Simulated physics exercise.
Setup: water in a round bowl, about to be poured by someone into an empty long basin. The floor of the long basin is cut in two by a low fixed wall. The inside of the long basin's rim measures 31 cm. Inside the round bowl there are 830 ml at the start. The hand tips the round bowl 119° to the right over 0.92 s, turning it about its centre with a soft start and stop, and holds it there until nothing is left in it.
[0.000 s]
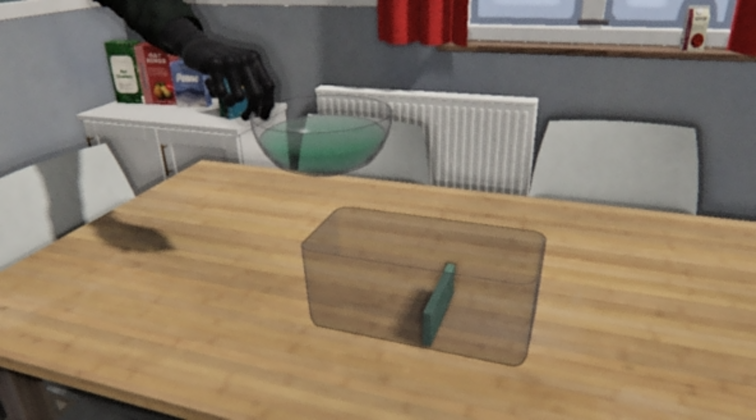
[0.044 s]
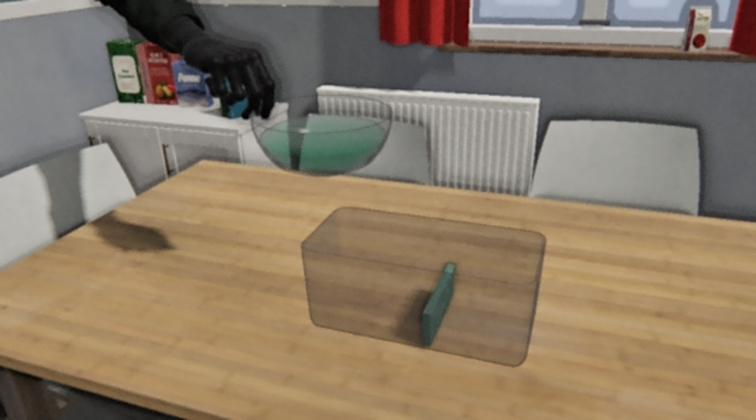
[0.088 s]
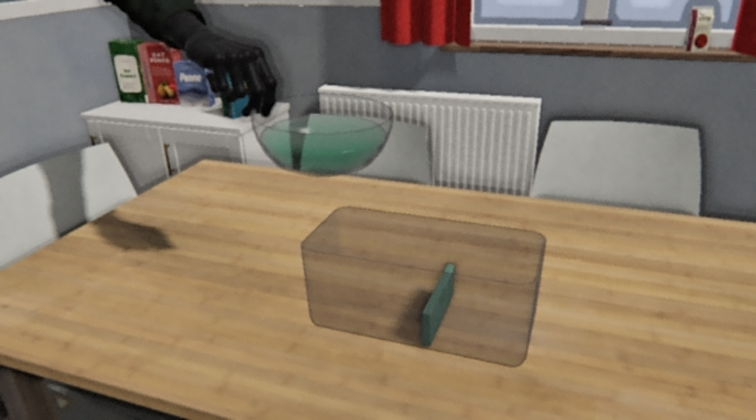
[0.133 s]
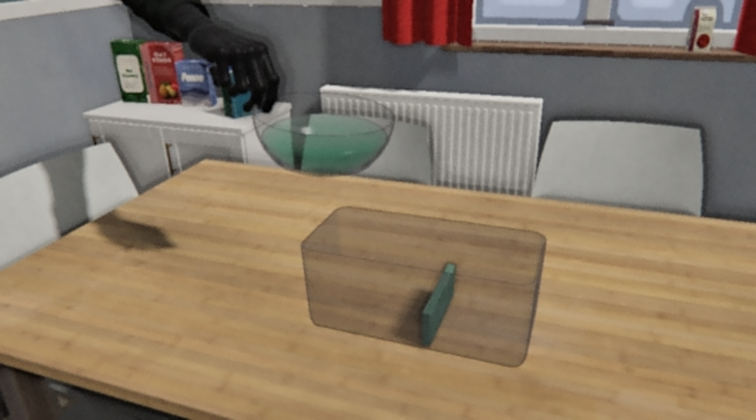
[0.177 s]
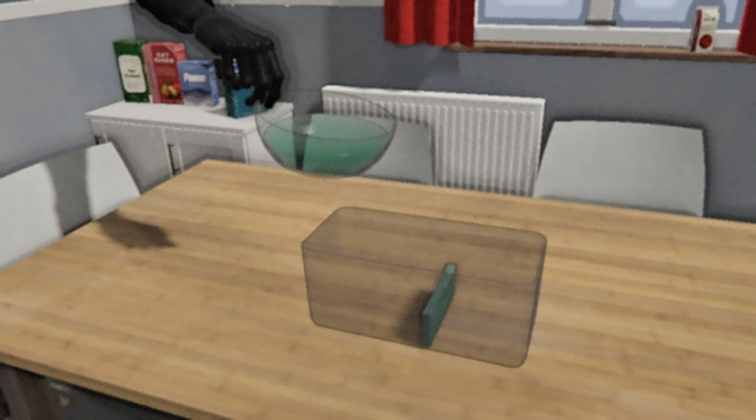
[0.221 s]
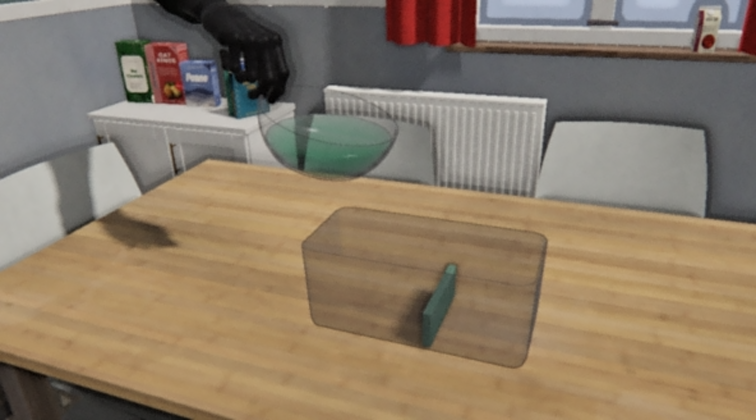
A black-gloved hand slowly tilts a transparent round bowl of green-tinted water slightly to the right above a wooden table, while an empty, clear long basin with a small dark green upright piece inside stays still below.
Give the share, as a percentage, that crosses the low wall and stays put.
Around 17 %.
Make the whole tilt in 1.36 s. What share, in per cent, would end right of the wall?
Then you'd be looking at around 25 in a hundred.
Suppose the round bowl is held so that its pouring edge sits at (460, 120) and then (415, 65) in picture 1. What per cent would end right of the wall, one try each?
In turn about 75 and 60 per cent.
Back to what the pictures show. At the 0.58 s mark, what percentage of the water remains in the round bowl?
Near 24 in a hundred.
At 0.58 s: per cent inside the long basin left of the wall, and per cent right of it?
I'd say some 26 in a hundred on the left and 8 on the right.
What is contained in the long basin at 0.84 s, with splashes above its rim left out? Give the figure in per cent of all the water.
Some 94 percent.
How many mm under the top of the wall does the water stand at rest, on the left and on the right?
About 26 mm on the left, about 46 mm on the right.
Then, 0.58 s in, the tilt is 83° and 23 per cent is still to pour, 27 is left of the wall and 8 right of it.
Then, 0.84 s in, the tilt is 117° and 0 per cent is still to pour, 79 is left of the wall and 15 right of it.
Then, 1.12 s in, the tilt is 119° and 0 per cent is still to pour, 78 is left of the wall and 17 right of it.
Then, 1.42 s in, the tilt is 119° and 0 per cent is still to pour, 78 is left of the wall and 17 right of it.
Finally, 78 per cent lies left of the wall, 17 right of it and 4 outside.
